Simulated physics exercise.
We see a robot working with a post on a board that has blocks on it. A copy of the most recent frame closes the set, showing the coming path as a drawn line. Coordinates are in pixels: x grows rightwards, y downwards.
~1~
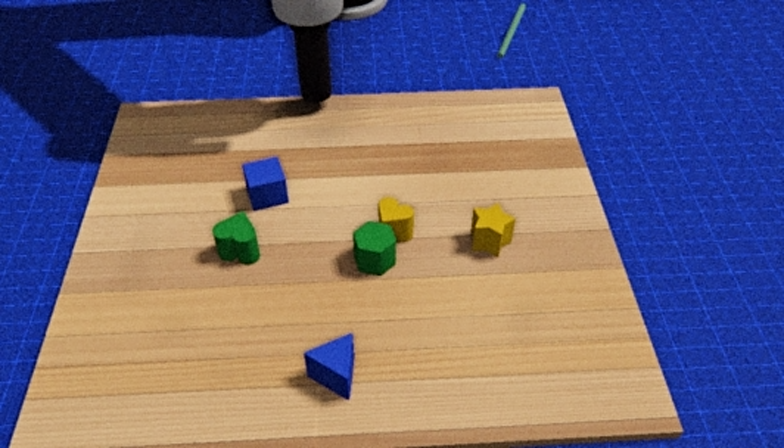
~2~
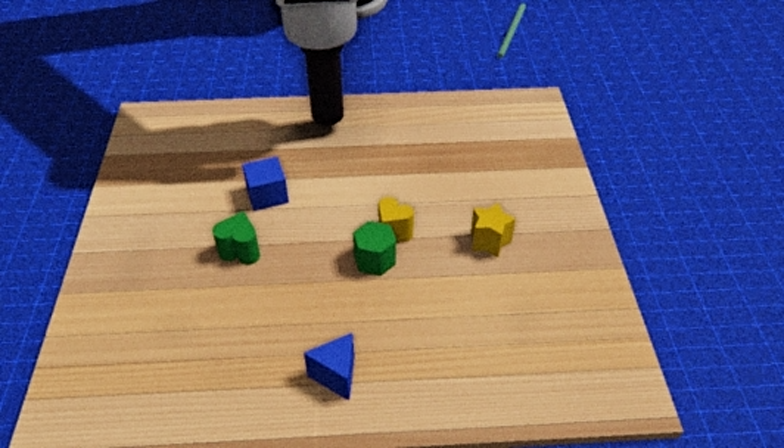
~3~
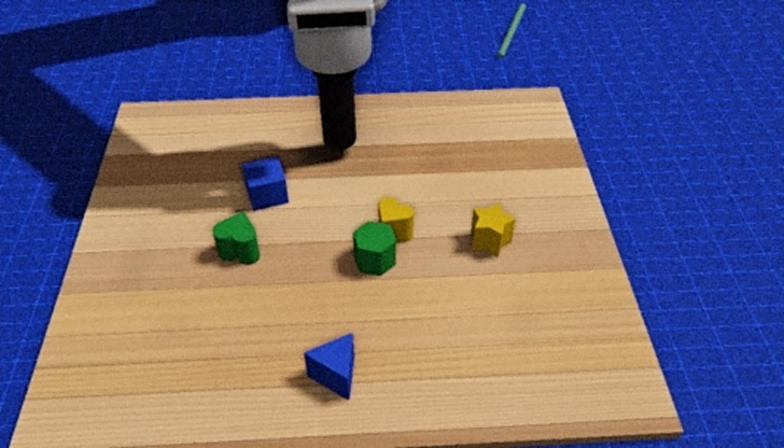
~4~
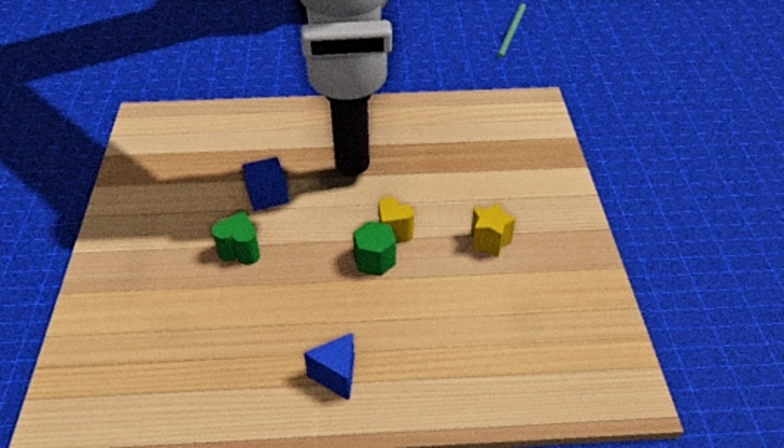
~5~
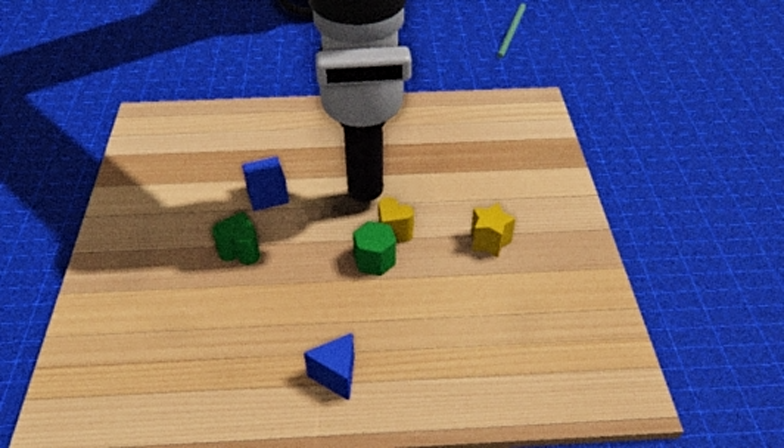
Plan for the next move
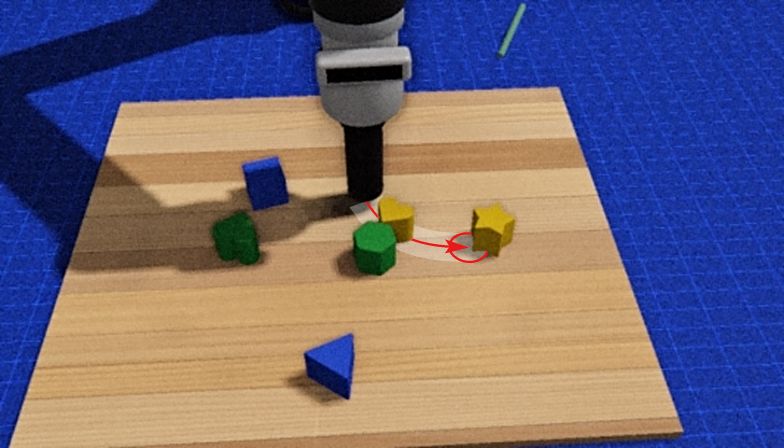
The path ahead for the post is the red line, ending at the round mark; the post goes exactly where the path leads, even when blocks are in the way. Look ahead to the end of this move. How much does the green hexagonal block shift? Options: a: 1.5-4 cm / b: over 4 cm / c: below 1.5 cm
I choose c.
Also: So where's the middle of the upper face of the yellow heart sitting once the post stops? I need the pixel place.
I think it will end close to (447, 250).
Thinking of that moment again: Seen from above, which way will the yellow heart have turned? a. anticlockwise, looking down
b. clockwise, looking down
It's b.
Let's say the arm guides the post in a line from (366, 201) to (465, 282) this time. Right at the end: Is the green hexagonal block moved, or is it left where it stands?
Its place changes.
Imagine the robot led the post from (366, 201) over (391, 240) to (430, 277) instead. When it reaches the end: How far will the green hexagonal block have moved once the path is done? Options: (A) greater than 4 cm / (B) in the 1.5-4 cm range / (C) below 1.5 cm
B (in the 1.5-4 cm range)
The line goes from (366, 201) through (388, 227) and (425, 243) to (468, 247).
The first path, step by step. One third of the way, post at (389, 216); green hexagonal block at (375, 241), turned 20° clockwise; yellow heart at (413, 226).
Two thirds of the way, post at (426, 233); green hexagonal block at (375, 241), turned 20° clockwise; yellow heart at (438, 248), turned 45° clockwise.
At the end, post at (470, 237); green hexagonal block at (375, 241), turned 20° clockwise; yellow heart at (447, 250), turned 85° clockwise; yellow star at (505, 218), turned 15° anticlockwise.
